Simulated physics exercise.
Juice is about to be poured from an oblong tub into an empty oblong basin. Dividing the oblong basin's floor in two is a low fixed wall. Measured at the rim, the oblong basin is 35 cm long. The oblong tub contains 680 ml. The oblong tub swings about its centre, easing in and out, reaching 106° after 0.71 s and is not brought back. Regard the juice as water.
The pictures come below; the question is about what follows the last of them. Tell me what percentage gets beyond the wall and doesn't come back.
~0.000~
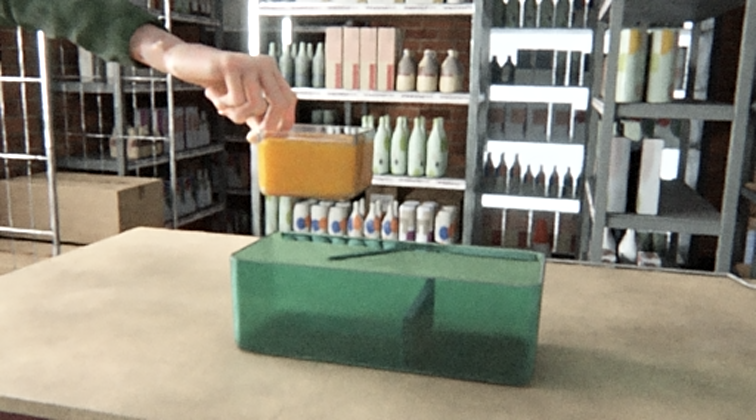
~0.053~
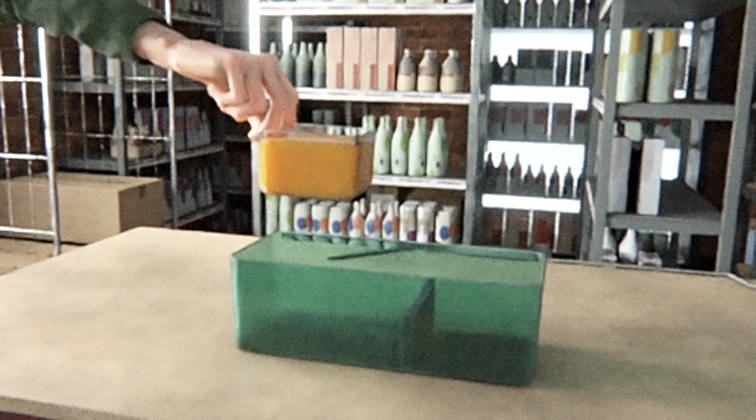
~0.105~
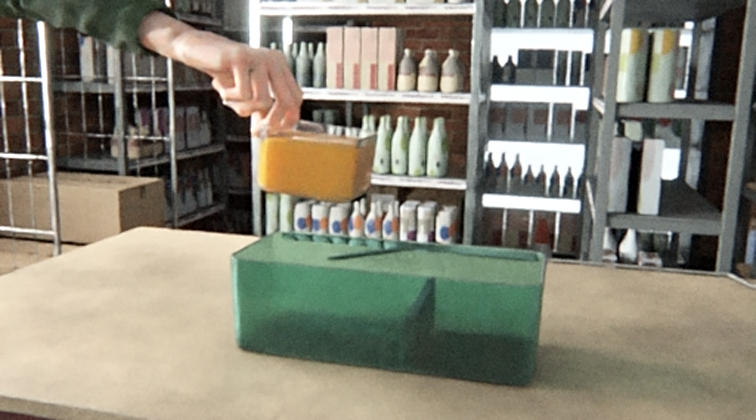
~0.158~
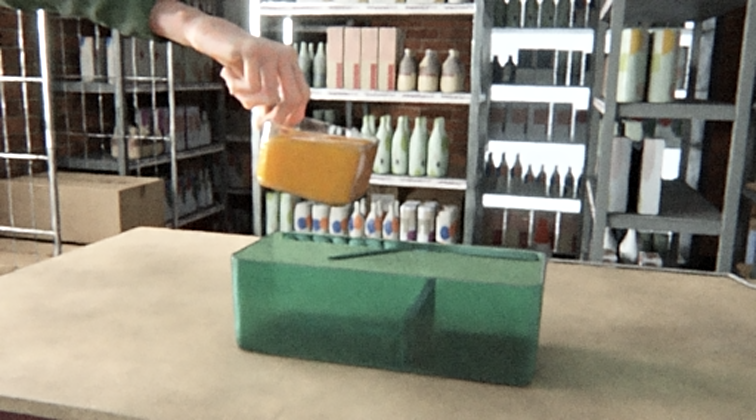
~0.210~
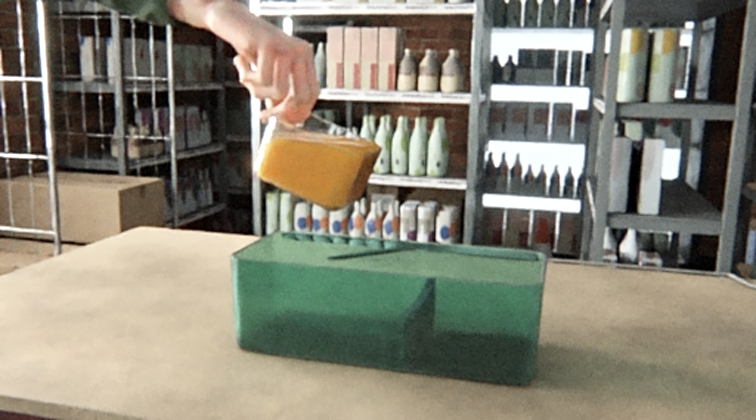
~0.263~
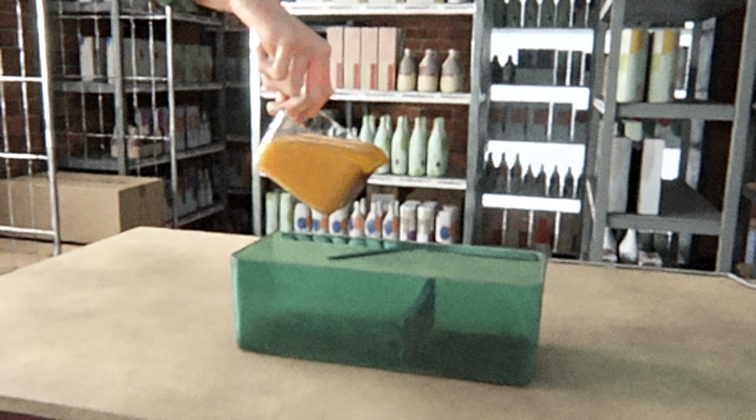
Around 26 % gets beyond the wall and stays.
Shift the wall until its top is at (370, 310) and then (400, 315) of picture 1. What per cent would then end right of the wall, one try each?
It comes to 90 per cent, and then 65 per cent.
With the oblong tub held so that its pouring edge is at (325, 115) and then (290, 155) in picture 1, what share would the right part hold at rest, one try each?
Respectively about 5 and 0 percent.
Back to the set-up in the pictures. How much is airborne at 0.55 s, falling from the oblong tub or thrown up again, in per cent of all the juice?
I'd put it at about 32 percent.
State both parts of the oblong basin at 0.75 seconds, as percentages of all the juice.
Lab note: Left near 64 %, right near 26.
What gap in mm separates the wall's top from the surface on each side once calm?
Measured: Left around 44 mm, right around 50 mm.
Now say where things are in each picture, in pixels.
Tilt 0°; pouring edge (365, 134); surface from (276, 137) to (365, 141); the oblong basin's rim runs from (252, 245) to (544, 270); the wall's top is at (420, 299), in the first frame.
Tilt 1°; pouring edge (366, 135); surface from (277, 137) to (366, 141), in the second frame.
Tilt 6°; pouring edge (368, 139); surface from (278, 136) to (367, 143), in the third frame.
Tilt 12°; pouring edge (370, 145); surface from (280, 136) to (370, 144), in the fourth frame.
Tilt 21°; pouring edge (372, 154); surface from (281, 138) to (374, 148); 1 per cent is over the edge, in the fifth frame.
Tilt 32°; pouring edge (372, 164); surface from (279, 138) to (375, 157); 5 per cent is over the edge, in the sixth frame.
By 0.55 s the tilt is 93° and 28 per cent is still to pour, 22 is left of the wall and 19 right of it.
By 0.75 s the tilt is 106° and 5 per cent is still to pour, 64 is left of the wall and 26 right of it.
By 0.97 s the tilt is 106° and 0 per cent is still to pour, 68 is left of the wall and 26 right of it.
By 1.21 s the tilt is 106° and 0 per cent is still to pour, 71 is left of the wall and 26 right of it.
At rest 71 per cent lies left of the wall, 26 right of it and 3 outside.
